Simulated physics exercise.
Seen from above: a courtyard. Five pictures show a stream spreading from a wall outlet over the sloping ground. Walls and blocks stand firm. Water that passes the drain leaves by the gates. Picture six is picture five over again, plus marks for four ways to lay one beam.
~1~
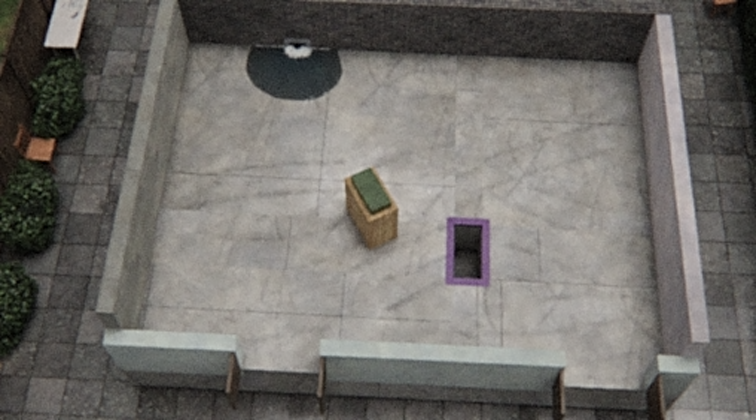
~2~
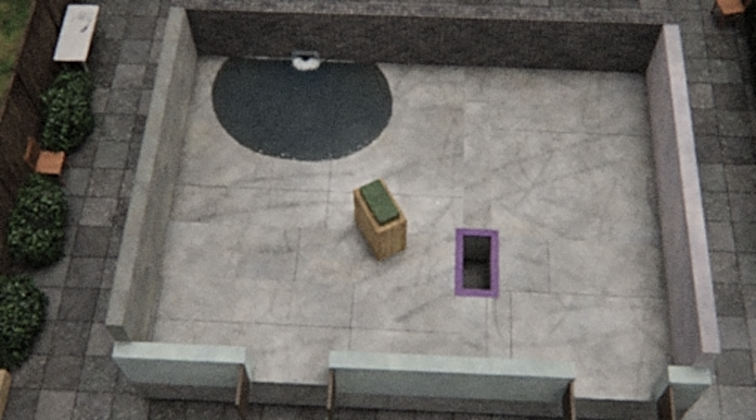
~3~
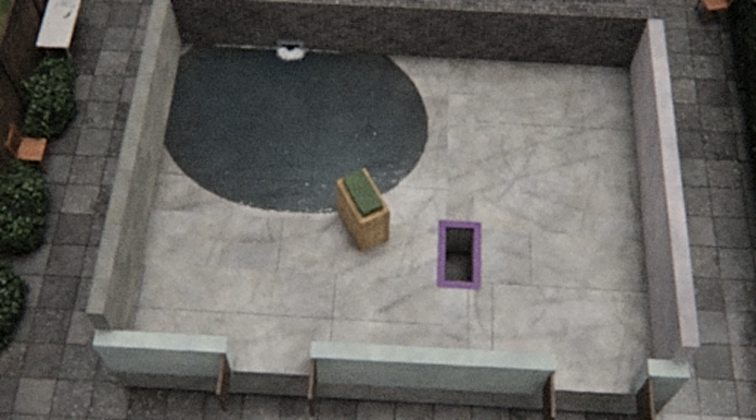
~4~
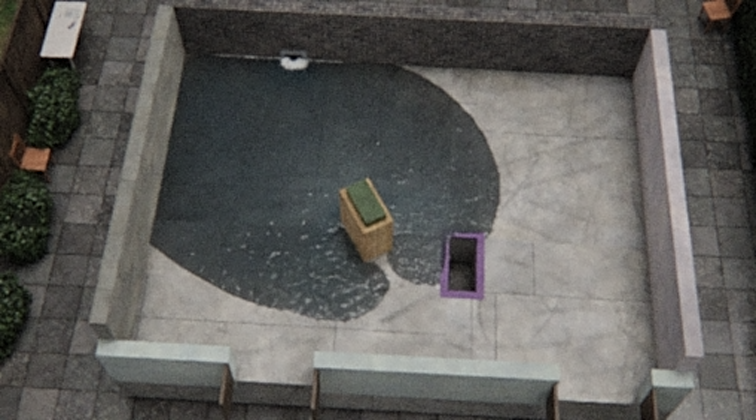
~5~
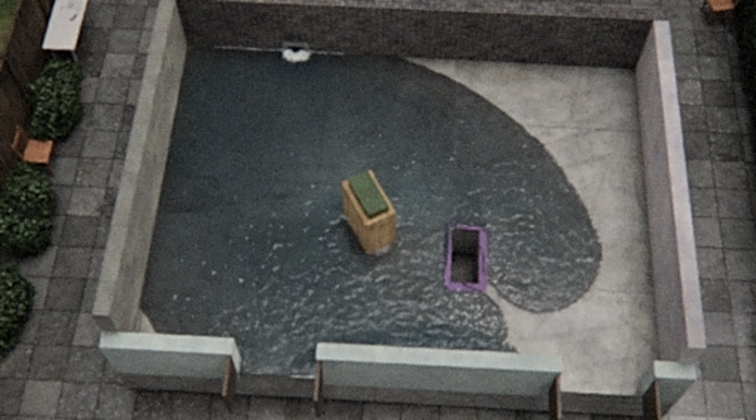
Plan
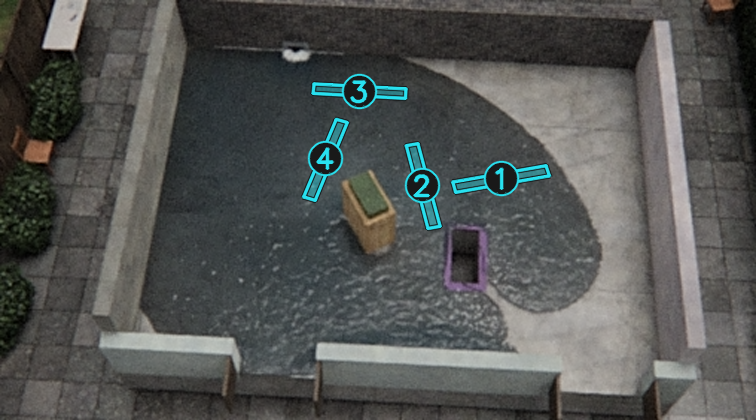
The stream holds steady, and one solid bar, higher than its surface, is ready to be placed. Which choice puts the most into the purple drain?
The best spot is 1.
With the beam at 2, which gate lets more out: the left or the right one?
More leaves on the right.
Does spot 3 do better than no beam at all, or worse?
It is worse.
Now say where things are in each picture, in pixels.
Outfall at (298, 44); purple drain at (468, 251); open gate at (600, 373); open gate at (284, 356); water covers 3 % of the ground and shows as far out as (292, 96); purple drain still dry.
Water covers 12 % of the ground and shows as far out as (360, 146); purple drain still dry.
Water covers 26 % of the ground and shows as far out as (301, 210); purple drain still dry.
Water covers 47 % of the ground and shows as far out as (329, 314); purple drain taking water.
Water covers 70 % of the ground and shows as far out as (562, 301); purple drain taking water.
On the marked copy, 1 from (454, 187) to (547, 170); 2 from (412, 144) to (434, 227); 3 from (313, 88) to (405, 93); 4 from (309, 198) to (341, 120).
If 1 is chosen, about 19 % of the stream runs into the purple drain, about 81 % out by the gates.
If 2 is chosen, about 10 % of the stream runs into the purple drain, about 89 % out by the gates.
If 3 is chosen, about 7 % of the stream runs into the purple drain, about 92 % out by the gates.
If 4 is chosen, about 9 % of the stream runs into the purple drain, about 91 % out by the gates.
